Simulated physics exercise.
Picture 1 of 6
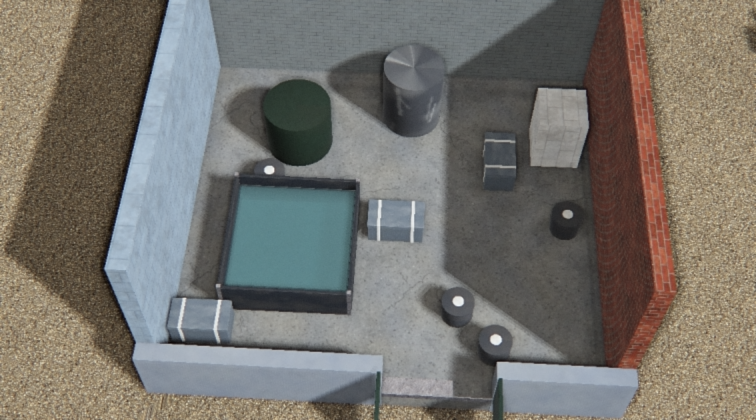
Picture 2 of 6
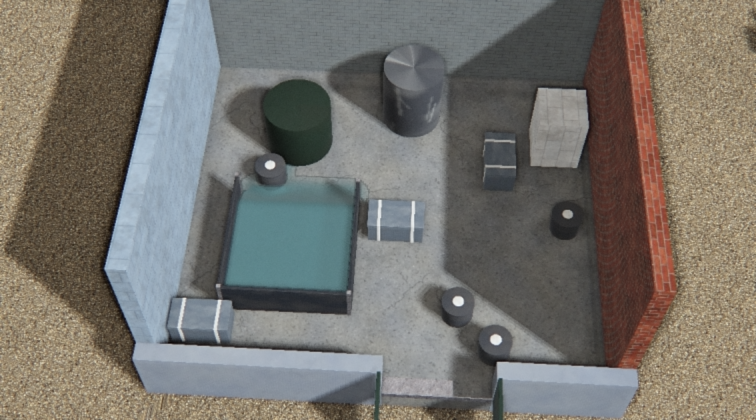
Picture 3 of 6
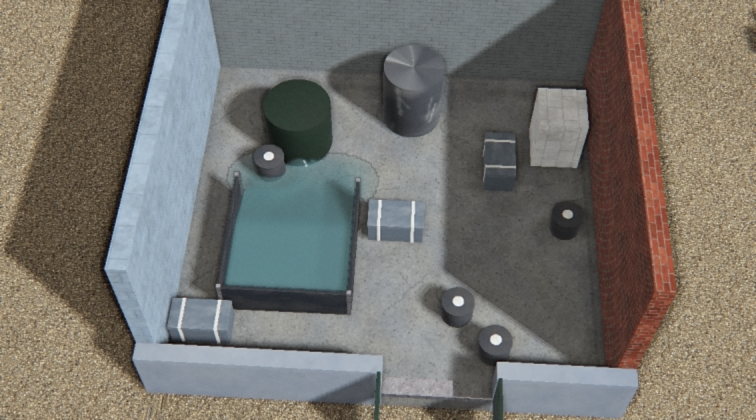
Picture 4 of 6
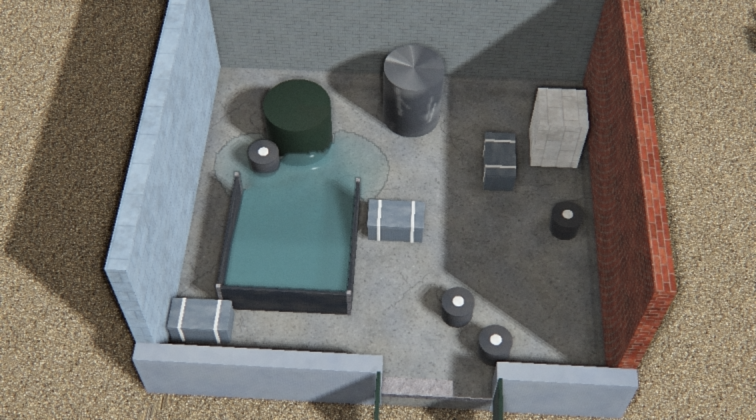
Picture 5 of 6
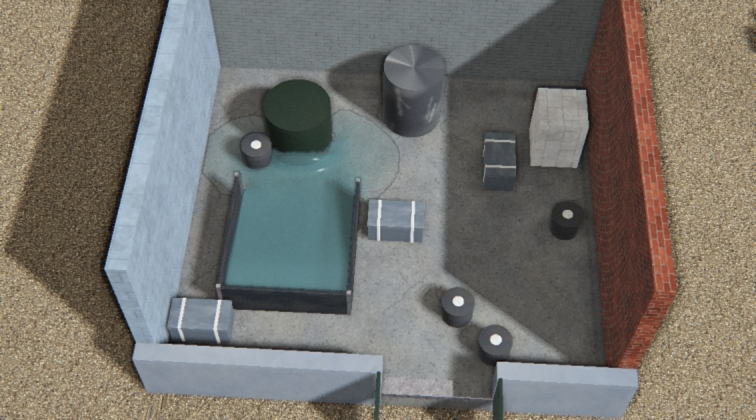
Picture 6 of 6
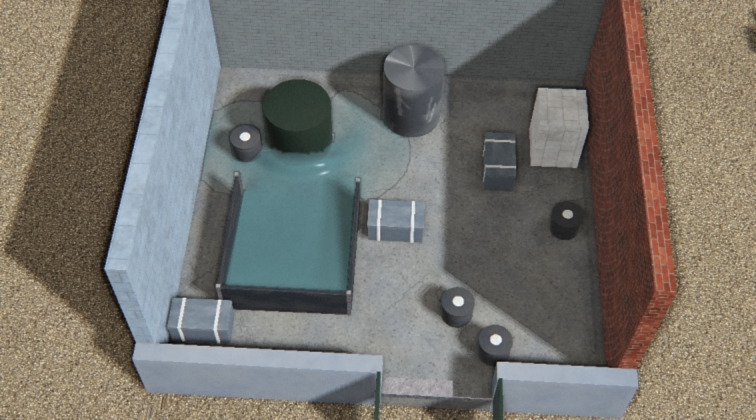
Water spills from the far side of a low square tank in a walled yard, spreading in a thin sheet toward a dark green cylinder. A small dark tub beside the opening shifts back, then drifts left past the cylinder toward the pale blue wall, while the crates and other tubs stay still.
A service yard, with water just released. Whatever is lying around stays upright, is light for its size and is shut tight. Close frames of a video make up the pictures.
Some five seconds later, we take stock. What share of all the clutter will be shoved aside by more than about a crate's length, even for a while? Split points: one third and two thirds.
Portion: Beneath a third.
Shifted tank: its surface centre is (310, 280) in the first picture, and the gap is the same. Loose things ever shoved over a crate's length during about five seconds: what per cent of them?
Close to 40 %.
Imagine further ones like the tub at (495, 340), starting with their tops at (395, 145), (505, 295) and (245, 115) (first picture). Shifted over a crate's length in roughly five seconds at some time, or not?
Outcome per entry: Knocked aside / stays where it is / knocked aside.
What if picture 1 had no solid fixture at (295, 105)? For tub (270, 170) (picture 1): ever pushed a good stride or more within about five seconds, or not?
Beyond that distance.
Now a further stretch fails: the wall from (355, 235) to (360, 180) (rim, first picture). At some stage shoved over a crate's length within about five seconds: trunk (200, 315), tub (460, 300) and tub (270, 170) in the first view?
Well, in order they come out as below the mark, below the mark and below the mark.
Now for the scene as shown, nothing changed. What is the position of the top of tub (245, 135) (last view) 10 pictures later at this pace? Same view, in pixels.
It should be near (277, 66).
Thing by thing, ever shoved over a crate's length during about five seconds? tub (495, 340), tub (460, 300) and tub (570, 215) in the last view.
One by one: Remained nearby; remained nearby; remained nearby.
A moment on, 1 of 7 are well off their spots; 1 afloat.
Next, 1 of 7 are well off their spots; 1 afloat.
Later, 2 of 7 are well off their spots; 2 afloat.
In the end, 2 of 7 are well off their spots, and 2 have been at some point; 2 afloat.
